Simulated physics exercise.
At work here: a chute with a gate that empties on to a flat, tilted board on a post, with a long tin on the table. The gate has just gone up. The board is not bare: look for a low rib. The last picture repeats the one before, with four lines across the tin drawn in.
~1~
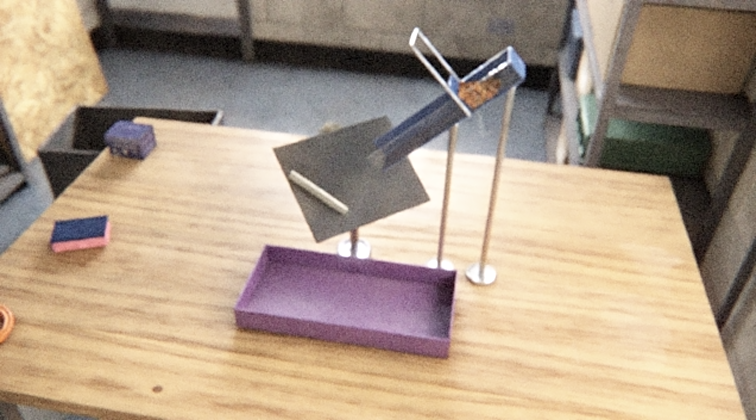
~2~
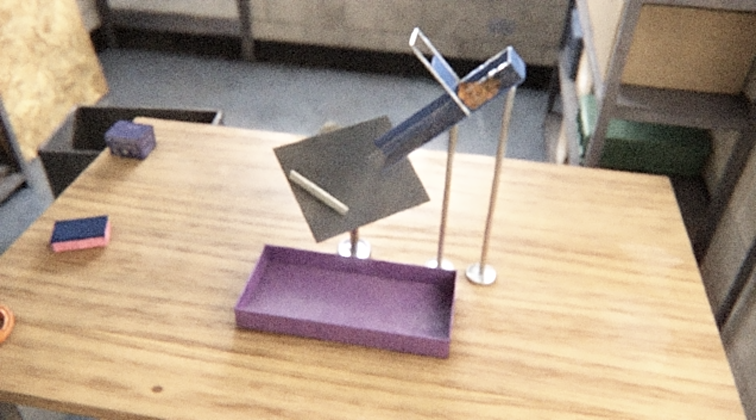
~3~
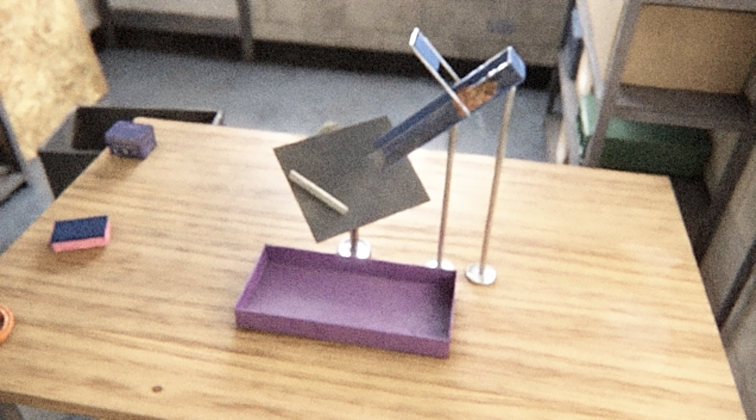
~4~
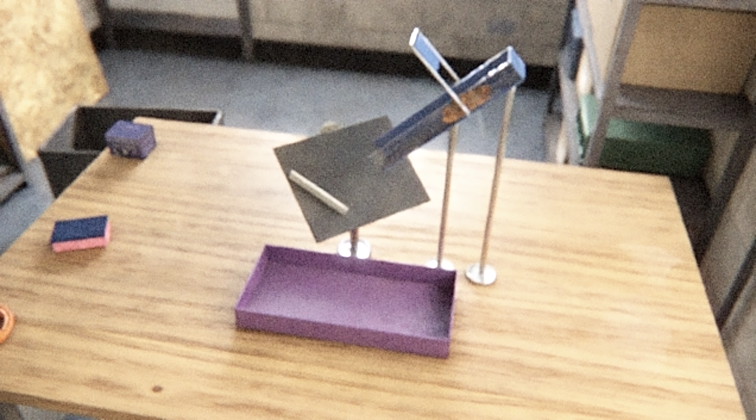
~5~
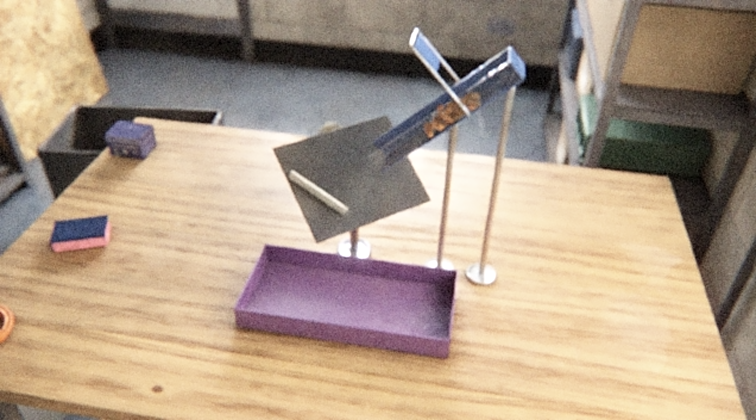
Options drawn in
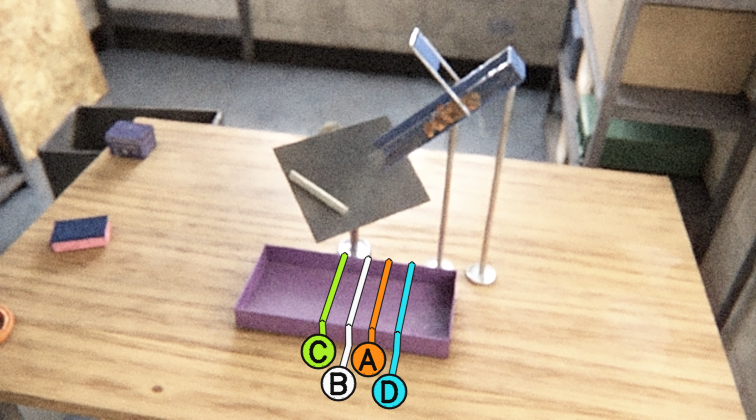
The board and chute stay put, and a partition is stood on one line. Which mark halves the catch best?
I would pick line A.
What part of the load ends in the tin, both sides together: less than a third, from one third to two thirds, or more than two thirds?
About that: More than two thirds.
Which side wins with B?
The right side.
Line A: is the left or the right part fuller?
The left side.
On the marked copy, line A crosses the front rim at (372, 329); line B crosses the front rim at (348, 325); line C crosses the front rim at (322, 321); line D crosses the front rim at (397, 333).
With A, of what is caught, roughly two thirds on the left of the divider, roughly a third on the right.
With B, of what is caught, just a few on the left of the divider, almost all on the right.
With C, of what is caught, not one piece on the left of the divider, every piece on the right.
With D, of what is caught, almost all on the left of the divider, just a few on the right.
